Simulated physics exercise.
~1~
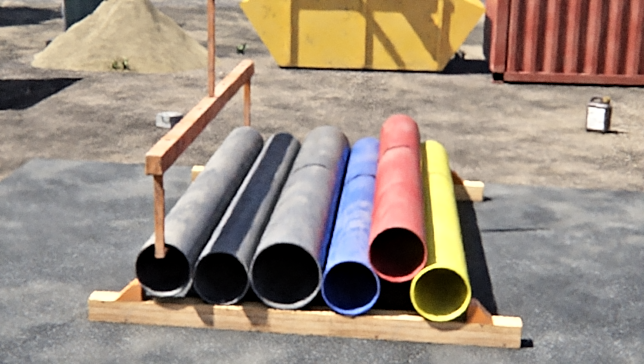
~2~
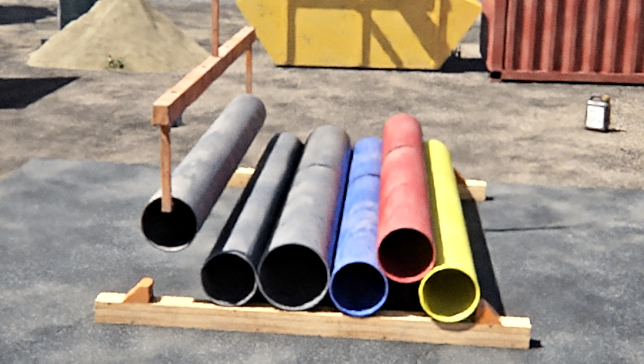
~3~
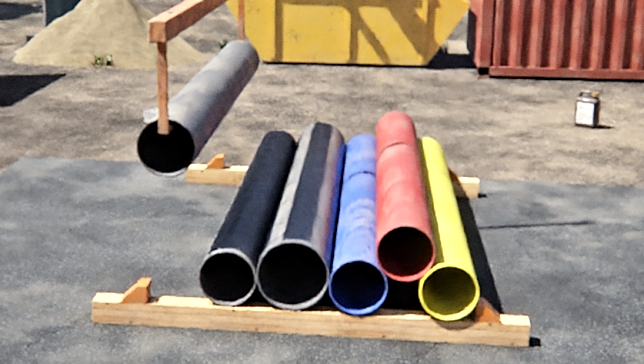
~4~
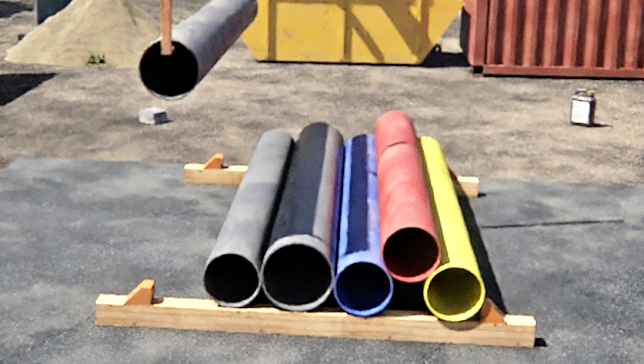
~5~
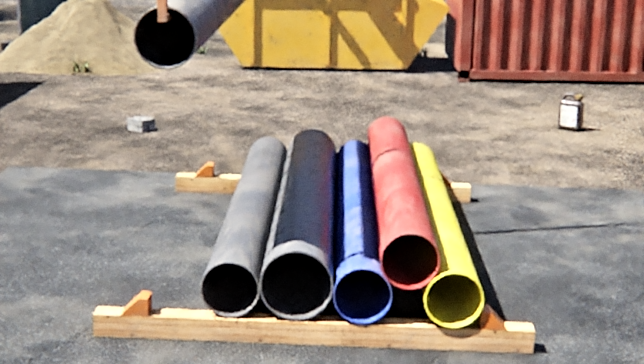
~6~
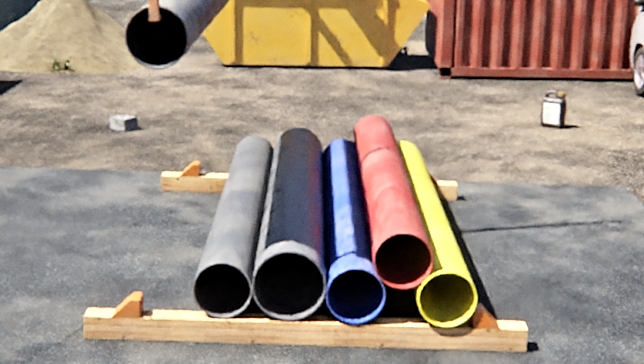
Dark grey pipe rising on an orange beam from the left end of a stack, the red, yellow and blue pipes staying put.
